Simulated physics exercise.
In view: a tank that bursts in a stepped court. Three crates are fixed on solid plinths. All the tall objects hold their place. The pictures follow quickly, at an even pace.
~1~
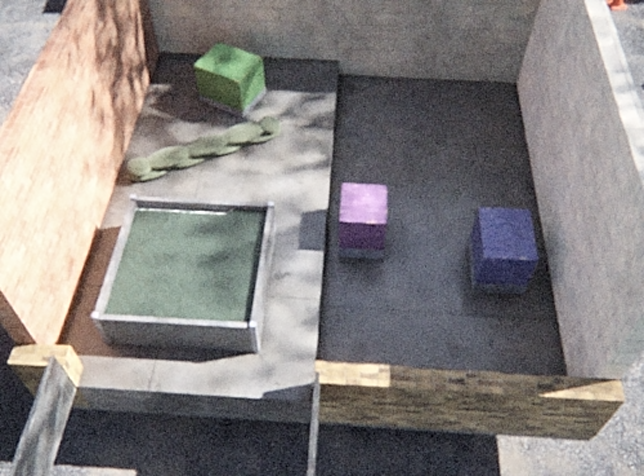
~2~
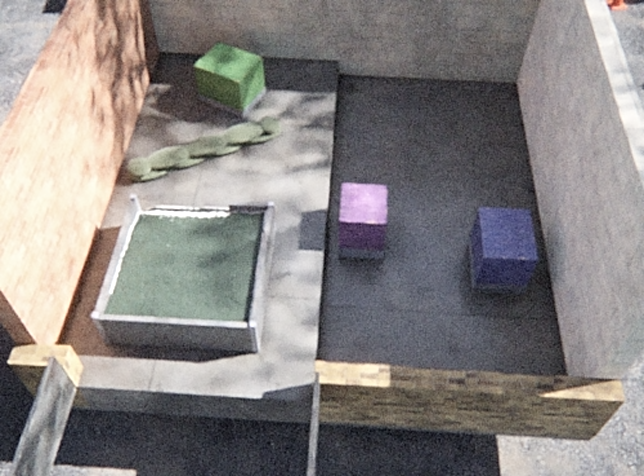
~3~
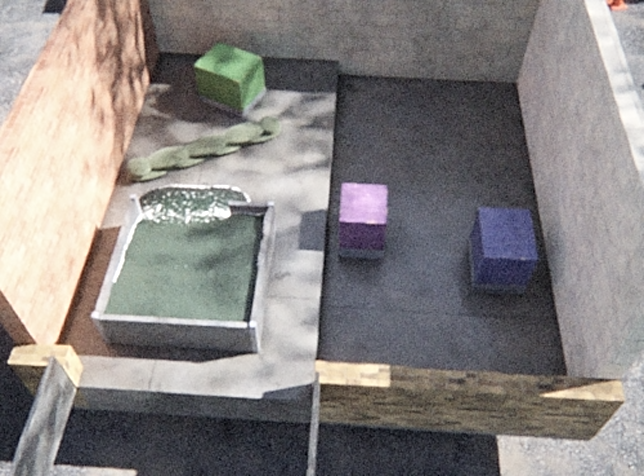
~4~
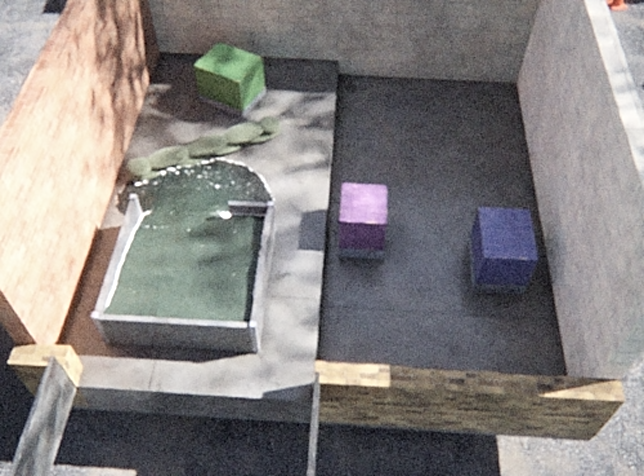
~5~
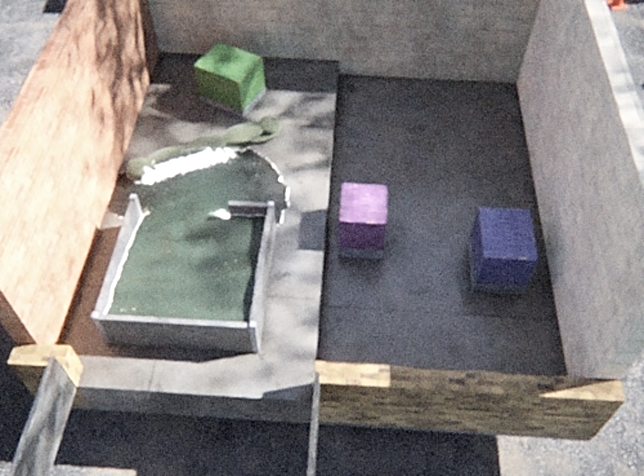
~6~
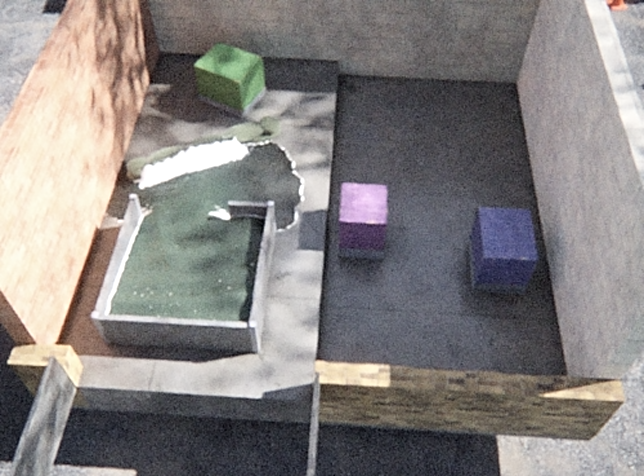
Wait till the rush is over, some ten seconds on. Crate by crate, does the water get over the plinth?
The blue crate escapes dry; the purple crate escapes dry; the green crate escapes dry.
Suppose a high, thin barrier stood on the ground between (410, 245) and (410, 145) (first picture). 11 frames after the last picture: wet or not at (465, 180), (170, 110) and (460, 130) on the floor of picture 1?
In that order: Free of water, under water, not flooded.
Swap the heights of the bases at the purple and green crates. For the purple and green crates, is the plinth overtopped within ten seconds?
Then: Purple crate stays dry; green crate stays dry.
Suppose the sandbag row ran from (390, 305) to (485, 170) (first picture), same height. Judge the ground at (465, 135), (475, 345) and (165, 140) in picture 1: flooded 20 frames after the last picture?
In that order: Not flooded, no water, under water.
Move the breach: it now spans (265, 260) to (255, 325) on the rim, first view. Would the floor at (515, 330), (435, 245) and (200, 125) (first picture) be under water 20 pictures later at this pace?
In that order: Wet, awash, free of water.
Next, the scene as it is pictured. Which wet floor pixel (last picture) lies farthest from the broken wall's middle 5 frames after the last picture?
Close to (332, 115).
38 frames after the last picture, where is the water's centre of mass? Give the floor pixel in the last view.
Roughly at (320, 185).
A moment on, water covers 15 % of the floor; the blue crate not reached, the purple crate not reached, the green crate not reached.
Next, water covers 35 % of the floor; the blue crate not reached, the purple crate water round its plinth, the green crate water round its plinth.
Then, water covers 60 % of the floor; the blue crate water round its plinth, the purple crate water round its plinth, the green crate water round its plinth.
Later, water covers 70 % of the floor; the blue crate water round its plinth, the purple crate water round its plinth, the green crate water round its plinth.
In the end, water covers 85 % of the floor; the blue crate stayed above the water, the purple crate stayed above the water, the green crate stayed above the water.
